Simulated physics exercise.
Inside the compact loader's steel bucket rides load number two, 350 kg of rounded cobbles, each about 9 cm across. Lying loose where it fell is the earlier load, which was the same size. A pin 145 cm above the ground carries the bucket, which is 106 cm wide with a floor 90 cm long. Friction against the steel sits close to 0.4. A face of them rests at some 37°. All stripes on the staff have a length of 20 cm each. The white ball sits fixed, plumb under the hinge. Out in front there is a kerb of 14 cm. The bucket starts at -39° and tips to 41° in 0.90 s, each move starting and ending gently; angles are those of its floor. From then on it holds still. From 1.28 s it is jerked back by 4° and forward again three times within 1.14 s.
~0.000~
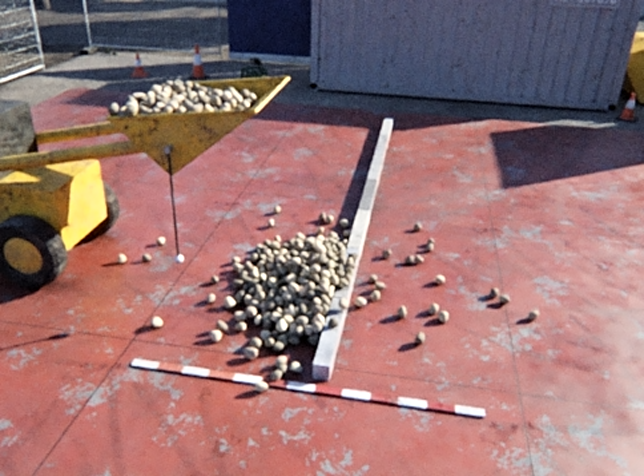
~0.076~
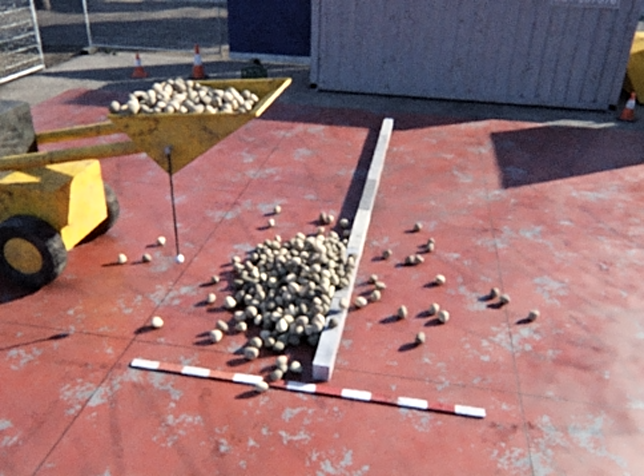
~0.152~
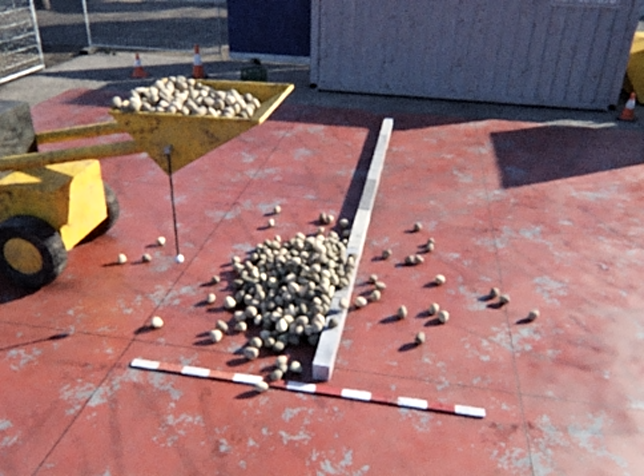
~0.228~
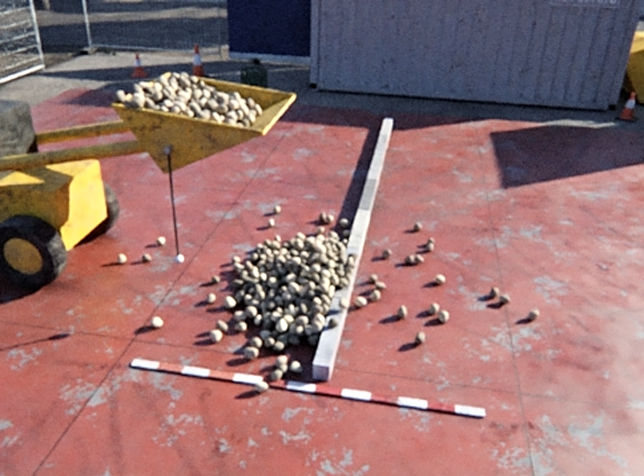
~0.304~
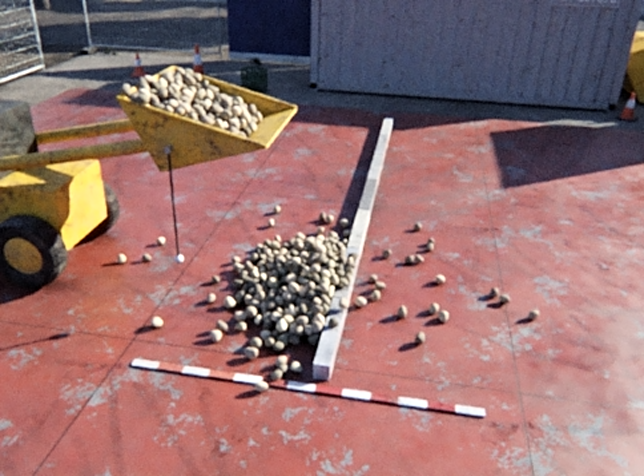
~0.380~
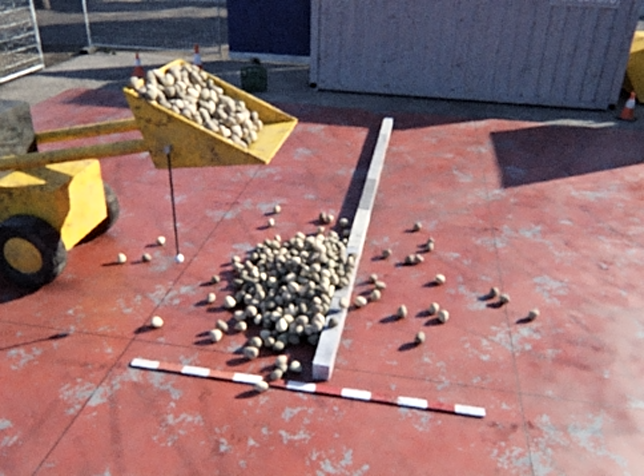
Yellow loader bucket full of rounded stones tilting steadily down to the right above a loose stone pile beside a kerb.
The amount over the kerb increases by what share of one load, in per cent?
By about 19 per cent of a load.
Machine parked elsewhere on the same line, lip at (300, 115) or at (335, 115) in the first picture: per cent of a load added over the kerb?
Around 60 percent, then around 90 percent.
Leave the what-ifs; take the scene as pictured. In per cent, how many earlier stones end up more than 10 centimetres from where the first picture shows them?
Close to 15 in a hundred of them.
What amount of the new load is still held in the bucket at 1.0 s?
It holds some 70 percent.
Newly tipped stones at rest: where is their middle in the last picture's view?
The middle lies near (299, 276) in the last picture.
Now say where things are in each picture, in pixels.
In the first picture, the bucket is at -39°, its lip at (256, 111); the top of the load is at (198, 93). The earlier load is highest near (312, 263), 26 cm above ground level, 97 % on this side of the kerb, 5 % over the kerb.
In the second picture, the bucket is at -37°, its lip at (257, 114); the top of the load is at (191, 91); the stones move at 0.1 m/s on average.
The third picture shows lip at (260, 121), floor tilted -33°, highest stones at (171, 86); the stones move at 0.3 m/s on average.
In the fourth picture, the bucket is at -26°, its lip at (264, 133); the top of the load is at (172, 82); the stones move at 0.4 m/s on average.
The fifth picture shows lip at (267, 147), floor tilted -18°, highest stones at (175, 77); the stones move at 0.5 m/s on average.
In the sixth picture, the bucket is at -8°, its lip at (267, 163); the top of the load is at (178, 73); the stones move at 0.5 m/s on average.
After 0.7 s the floor is at 29°; in per cent of one load, 100 in the bucket, 97 on this side of the kerb, 5 over the kerb; the foremost stones are at (462, 285).
After 1.0 s the floor is at 41°; in per cent of one load, 70 in the bucket, 127 on this side of the kerb, 5 over the kerb; the foremost stones are at (462, 285).
After 2.9 s the floor is at 41°; in per cent of one load, 0 in the bucket, 178 on this side of the kerb, 24 over the kerb; the foremost stones are at (503, 334).
After 5.5 s the floor is at 41°; in per cent of one load, 0 in the bucket, 178 on this side of the kerb, 24 over the kerb; the foremost stones are at (503, 334). Net gain over the kerb, 19.
